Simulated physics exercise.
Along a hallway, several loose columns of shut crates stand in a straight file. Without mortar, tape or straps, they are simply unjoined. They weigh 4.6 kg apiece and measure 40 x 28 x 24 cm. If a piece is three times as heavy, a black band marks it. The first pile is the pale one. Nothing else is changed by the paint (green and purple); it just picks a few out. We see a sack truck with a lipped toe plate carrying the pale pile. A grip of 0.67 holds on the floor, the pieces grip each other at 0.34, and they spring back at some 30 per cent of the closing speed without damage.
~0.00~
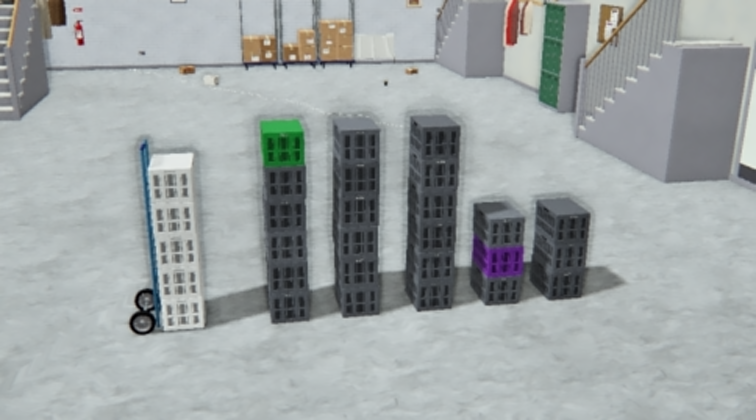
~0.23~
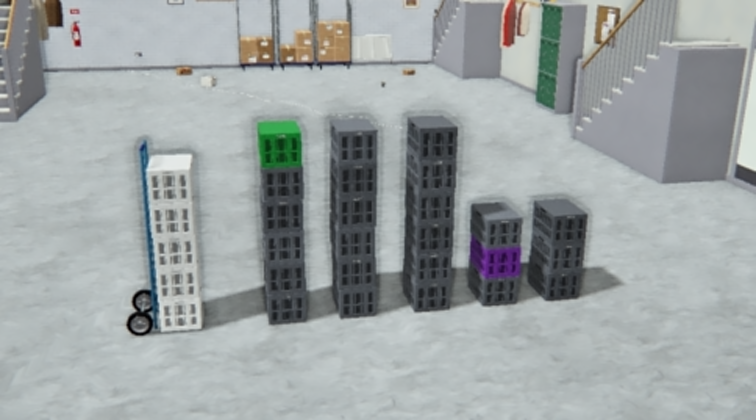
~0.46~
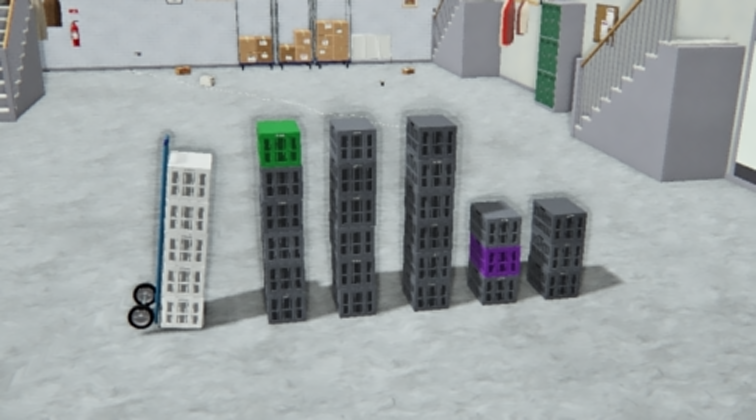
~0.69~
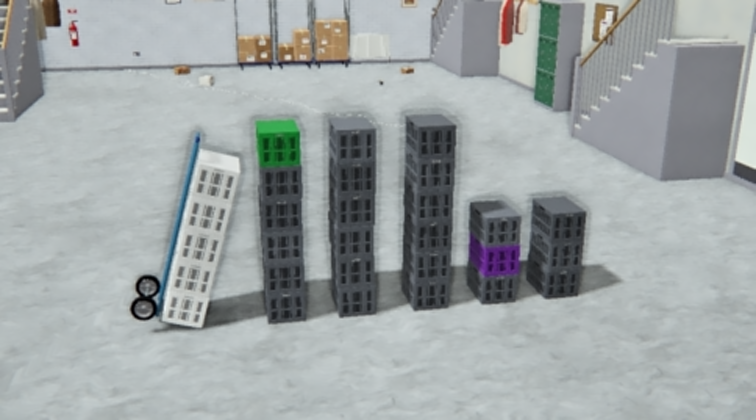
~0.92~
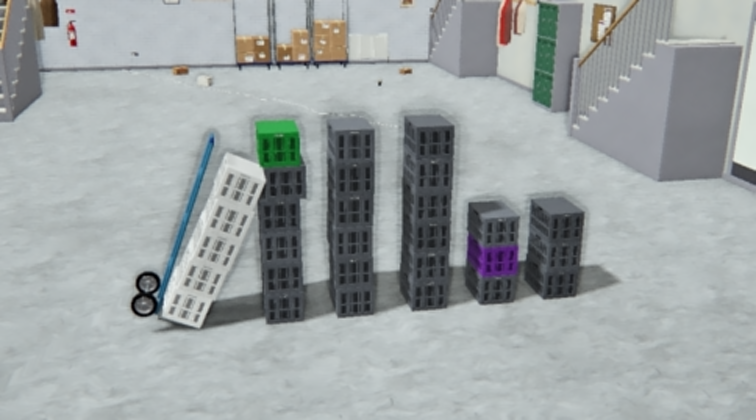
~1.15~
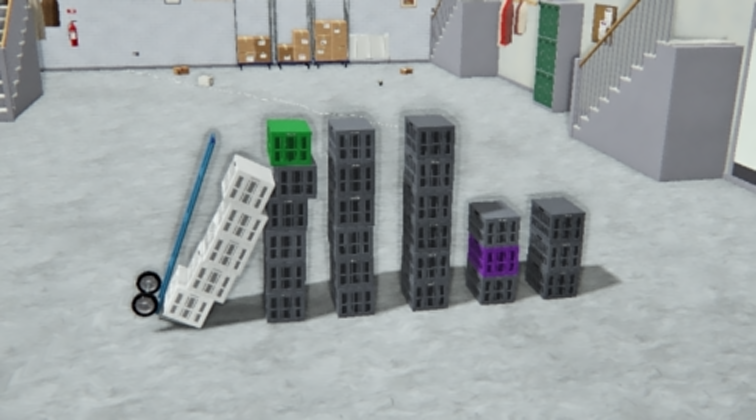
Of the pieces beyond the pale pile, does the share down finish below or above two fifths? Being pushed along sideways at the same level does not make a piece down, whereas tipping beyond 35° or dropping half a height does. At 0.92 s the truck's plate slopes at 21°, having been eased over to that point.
It finishes above two fifths.
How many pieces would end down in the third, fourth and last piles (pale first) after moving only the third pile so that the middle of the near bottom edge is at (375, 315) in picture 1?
Pile tally - third: 6, fourth: 6, last: 2.
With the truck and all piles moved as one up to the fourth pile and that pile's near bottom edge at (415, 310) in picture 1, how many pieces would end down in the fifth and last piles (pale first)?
Then fifth pile 3 and last pile 2.
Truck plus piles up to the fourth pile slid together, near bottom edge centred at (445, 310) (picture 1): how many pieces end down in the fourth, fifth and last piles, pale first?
Result: Fourth pile 5, fifth pile 2, last pile 3.
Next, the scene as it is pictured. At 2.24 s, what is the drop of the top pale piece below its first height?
Drop so far: Roughly 20 cm.
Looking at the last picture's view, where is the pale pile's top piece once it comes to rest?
In the last view it ends up close to (321, 230).
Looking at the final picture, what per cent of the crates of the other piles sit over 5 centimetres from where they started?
Result: 90 per cent.
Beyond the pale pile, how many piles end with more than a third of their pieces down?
The total is 5.
By 2.24 s, 5 of the pale pile down; none of the 24 other crates down, 12 disturbed; green crate tilted 18°.
By 2.94 s, 5 of the pale pile down; 10 of the 24 other crates down; green crate tilted 30°, 24 cm lower.
By 3.68 s, 5 of the pale pile down; 22 of the 24 other crates down; green crate tilted 38°, 41 cm lower; purple crate tilted 38°.
When it is over (4.8 s), 5 of the pale pile down; 22 of the 24 other crates down; purple crate tilted 43°; green crate tilted 39°, 42 cm lower. That is 92 per cent. In pixels of the last frame, middles, purple crate near (528, 251), green crate near (449, 190).
